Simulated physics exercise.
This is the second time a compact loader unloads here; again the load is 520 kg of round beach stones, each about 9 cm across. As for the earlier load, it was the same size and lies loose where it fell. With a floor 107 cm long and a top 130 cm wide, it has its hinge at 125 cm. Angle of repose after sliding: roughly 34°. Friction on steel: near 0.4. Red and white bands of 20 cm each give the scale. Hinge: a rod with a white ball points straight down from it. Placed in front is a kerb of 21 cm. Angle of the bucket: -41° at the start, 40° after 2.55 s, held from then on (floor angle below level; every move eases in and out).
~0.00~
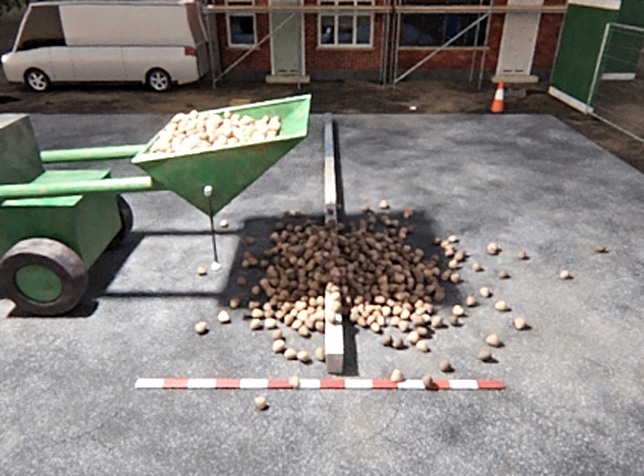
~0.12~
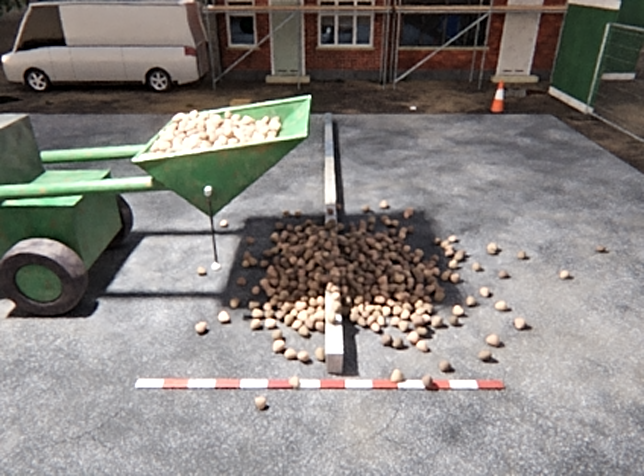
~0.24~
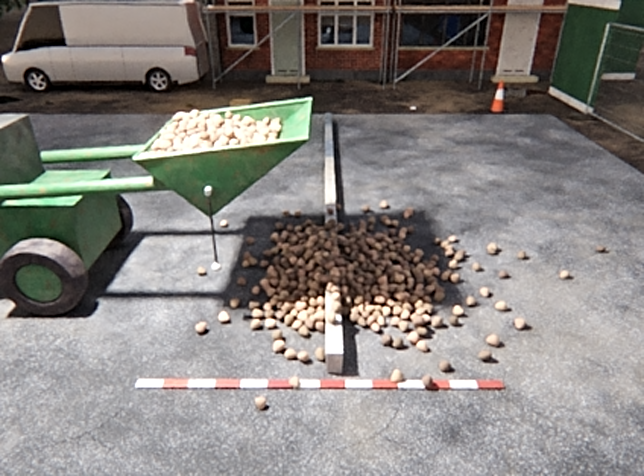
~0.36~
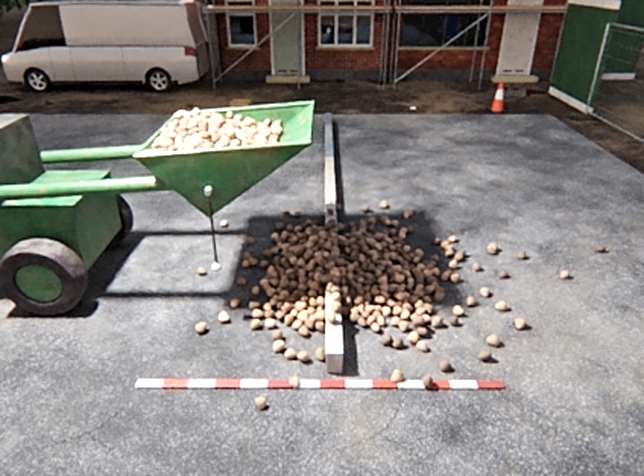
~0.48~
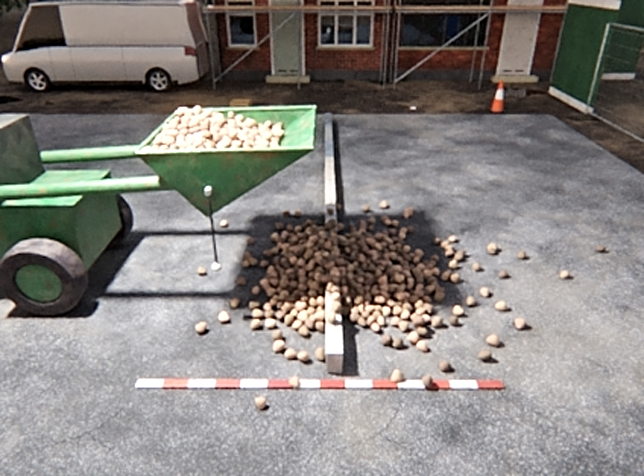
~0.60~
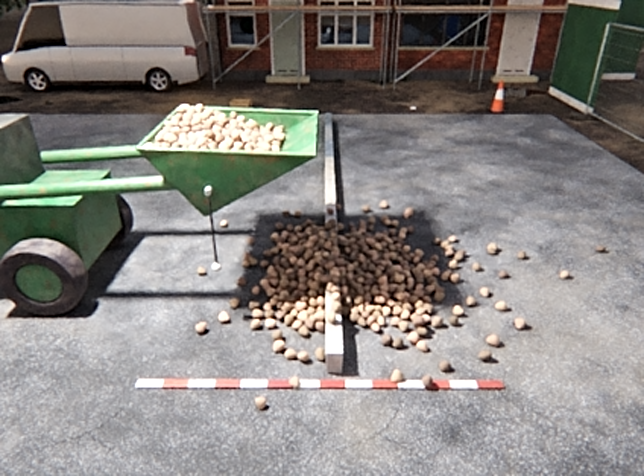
A green loader's bucket full of round stones slowly tilted a little, its front edge swinging slightly down, while the heap of stones lying across the kerb below stayed still.
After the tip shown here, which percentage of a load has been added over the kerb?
Roughly 48 out of 100.
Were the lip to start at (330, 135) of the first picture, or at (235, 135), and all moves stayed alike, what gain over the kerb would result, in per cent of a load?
I'd say close to 85 per cent for one and close to 0 per cent for the other, in that order.
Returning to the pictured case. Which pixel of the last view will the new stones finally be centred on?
Around (327, 263).
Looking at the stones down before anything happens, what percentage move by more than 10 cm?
I'd say roughly 20 per cent of them.
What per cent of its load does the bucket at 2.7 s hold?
About 10 per cent.
After 1.9 s the floor is at 27°; in per cent of one load, 92 in the bucket, 57 on this side of the kerb, 51 over the kerb; the foremost stones are at (525, 270).
After 2.7 s the floor is at 40°; in per cent of one load, 9 in the bucket, 104 on this side of the kerb, 87 over the kerb; the foremost stones are at (525, 270).
After 3.0 s the floor is at 40°; in per cent of one load, 0 in the bucket, 103 on this side of the kerb, 97 over the kerb; the foremost stones are at (520, 261).
After 5.8 s the floor is at 40°; in per cent of one load, 0 in the bucket, 101 on this side of the kerb, 99 over the kerb; the foremost stones are at (527, 260). Net gain over the kerb, 48.
